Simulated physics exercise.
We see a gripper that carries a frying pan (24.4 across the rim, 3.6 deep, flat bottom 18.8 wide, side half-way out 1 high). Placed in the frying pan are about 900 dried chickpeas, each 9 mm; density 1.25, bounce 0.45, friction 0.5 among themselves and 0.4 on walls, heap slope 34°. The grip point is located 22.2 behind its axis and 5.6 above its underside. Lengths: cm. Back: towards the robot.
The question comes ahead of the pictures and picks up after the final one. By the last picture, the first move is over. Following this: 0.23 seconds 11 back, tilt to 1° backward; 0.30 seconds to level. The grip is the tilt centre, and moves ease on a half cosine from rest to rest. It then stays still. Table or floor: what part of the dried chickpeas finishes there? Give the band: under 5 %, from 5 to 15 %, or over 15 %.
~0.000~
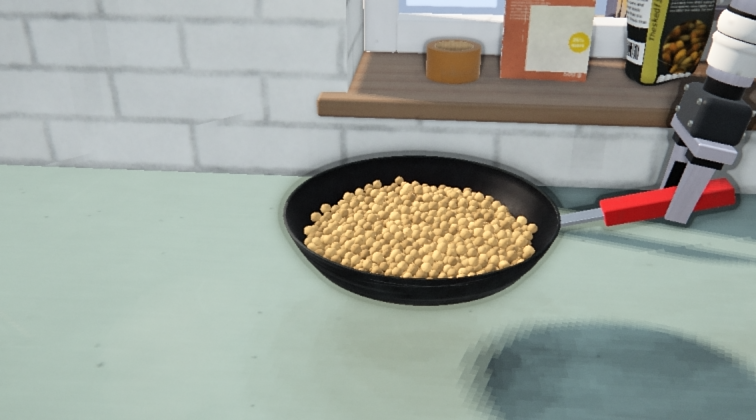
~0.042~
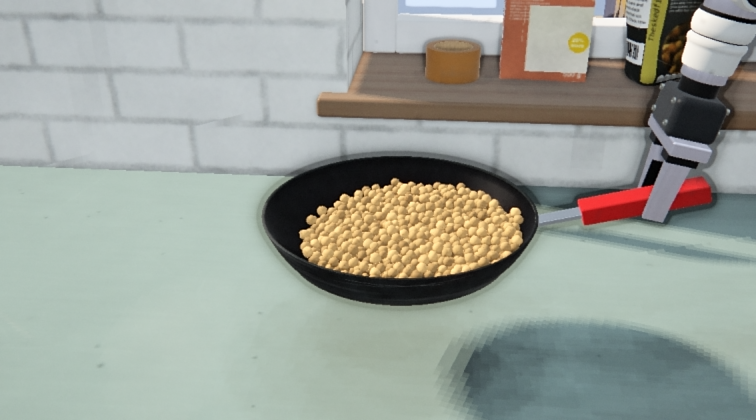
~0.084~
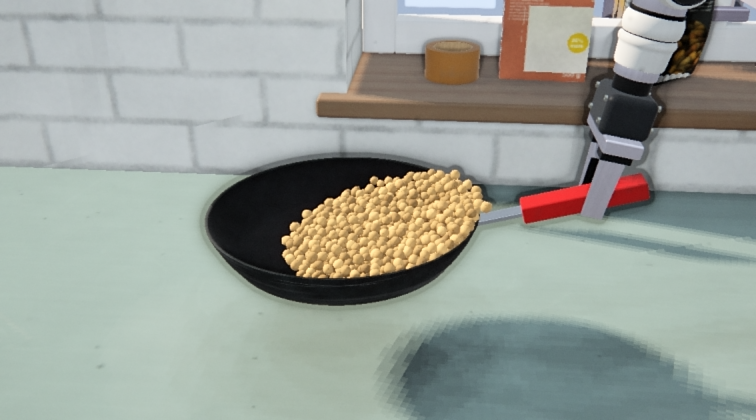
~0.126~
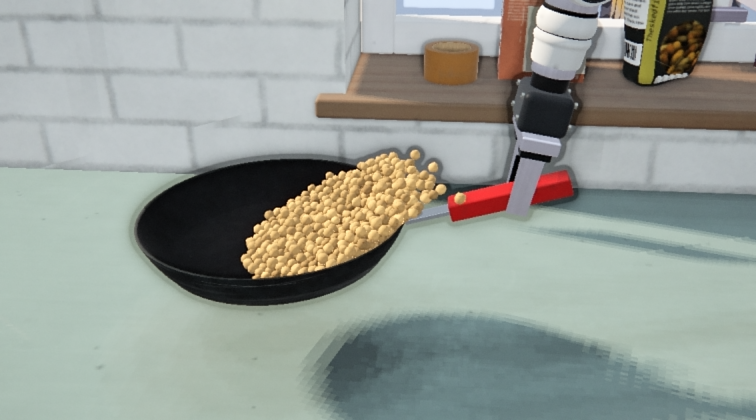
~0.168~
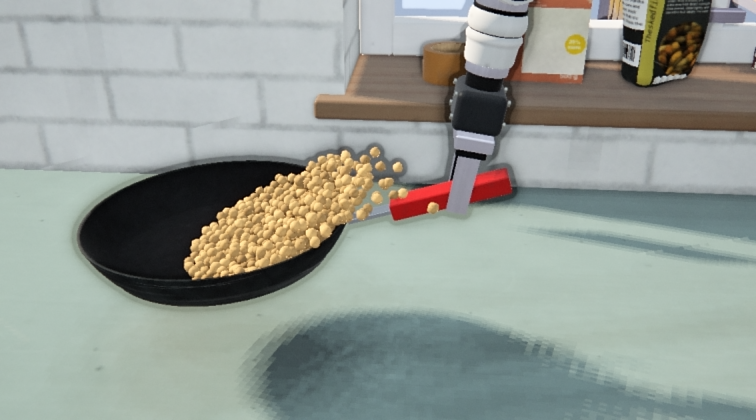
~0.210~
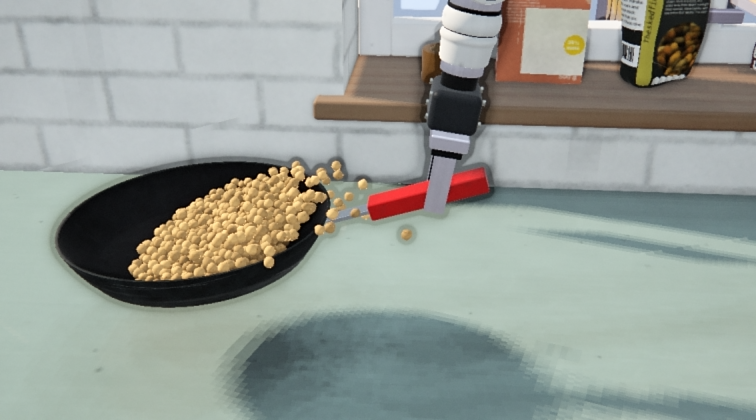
The share falls over 15 %.
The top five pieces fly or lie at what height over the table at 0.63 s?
I'd put it near 14 cm.
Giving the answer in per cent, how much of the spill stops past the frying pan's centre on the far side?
Of the spill: Approx. 100 %.
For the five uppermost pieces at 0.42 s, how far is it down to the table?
Roughly 25 cm above the table.
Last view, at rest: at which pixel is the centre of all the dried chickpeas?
At about (277, 234).
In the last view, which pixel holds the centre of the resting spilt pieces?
I'd point to somewhere close to (180, 333).
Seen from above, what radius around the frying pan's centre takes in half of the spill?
About 16 cm out from the centre.
After 0.42 s, level, highest piece 27 above the table; 671 in the frying pan, 5 on the table or floor, 224 in flight or on a rim.
After 0.63 s, level, highest piece 14 above the table; 681 in the frying pan, 180 on the table or floor, 39 in flight or on a rim.
After 0.94 s, level, highest piece 14 above the table; 681 in the frying pan, 219 on the table or floor.
After 1.99 s, level, highest piece 14 above the table; 681 in the frying pan, 219 on the table or floor.
At rest, 681 in the frying pan, 219 on the table or floor. That is 24 % on the table or floor.
